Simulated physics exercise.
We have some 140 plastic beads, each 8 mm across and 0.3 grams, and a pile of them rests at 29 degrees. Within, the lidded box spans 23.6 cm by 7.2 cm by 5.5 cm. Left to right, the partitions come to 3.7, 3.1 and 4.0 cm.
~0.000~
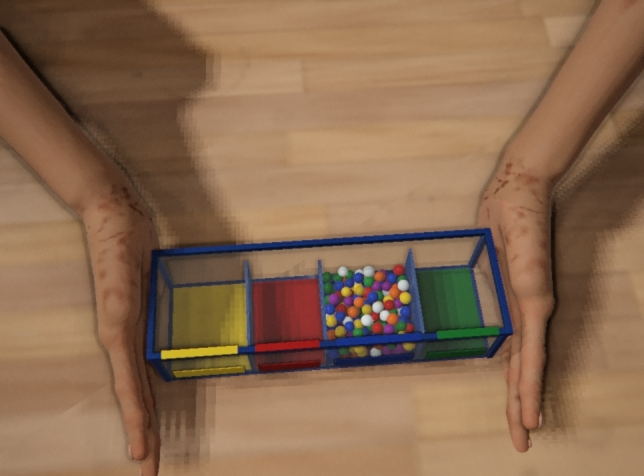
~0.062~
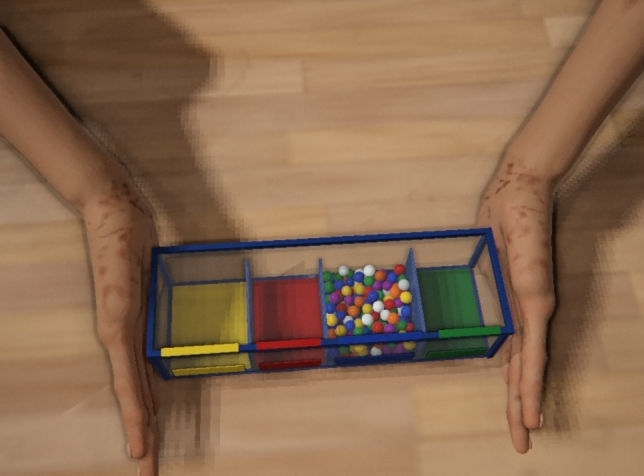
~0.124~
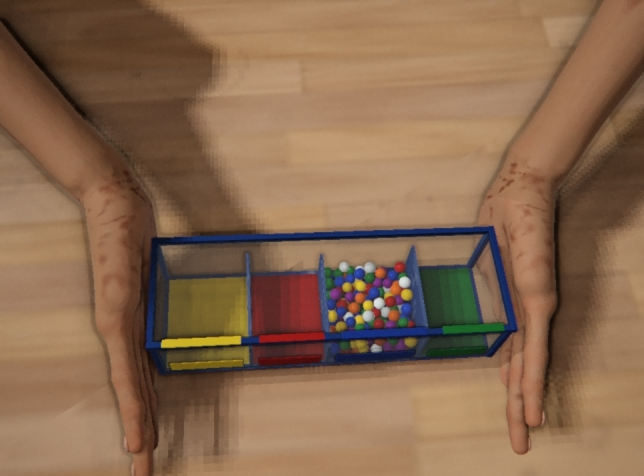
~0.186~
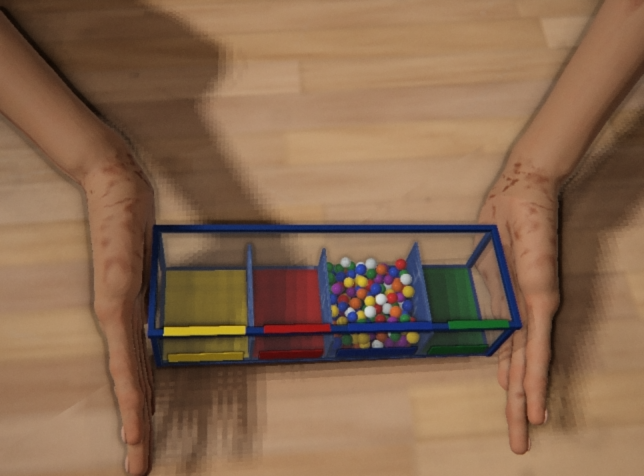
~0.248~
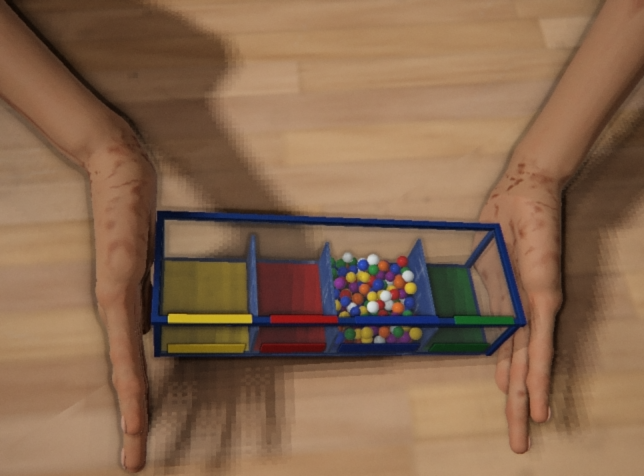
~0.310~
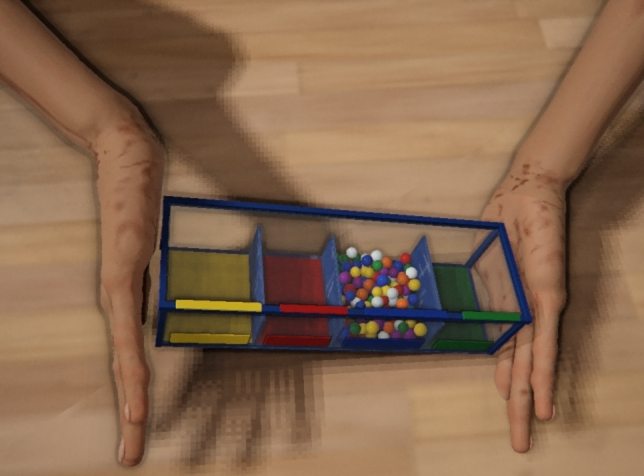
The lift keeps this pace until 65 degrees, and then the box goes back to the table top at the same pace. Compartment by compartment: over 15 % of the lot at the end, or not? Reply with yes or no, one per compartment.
Red no, blue yes, green no, yellow no.
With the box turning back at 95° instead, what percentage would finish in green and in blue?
Then green would end with 25 per cent and blue with 75 per cent.
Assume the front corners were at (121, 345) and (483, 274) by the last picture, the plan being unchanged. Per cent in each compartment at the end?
Red 10 %; blue 90 %; green 0 %; yellow 0 %.
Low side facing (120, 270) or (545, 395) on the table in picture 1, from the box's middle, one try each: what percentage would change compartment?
Roughly 10 % for the first direction, roughly 0 % for the second.
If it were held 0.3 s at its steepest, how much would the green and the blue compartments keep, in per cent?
In per cent: Green 0, blue 100.
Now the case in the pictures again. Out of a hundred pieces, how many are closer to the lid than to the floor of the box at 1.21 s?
About 10 per cent.
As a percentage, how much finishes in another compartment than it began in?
Result: Roughly 0 %.
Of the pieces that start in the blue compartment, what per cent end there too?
That comes out at about 100 percent.
After 1.21 s, tilt 64 degrees; blue 100 %.
After 1.82 s, tilt 27 degrees; blue 100 %.
After 2.47 s, tilt 0 degrees; blue 100 %.
In the end, at 2.8 s, red 0 %, blue 100 %, green 0 %, yellow 0 %.
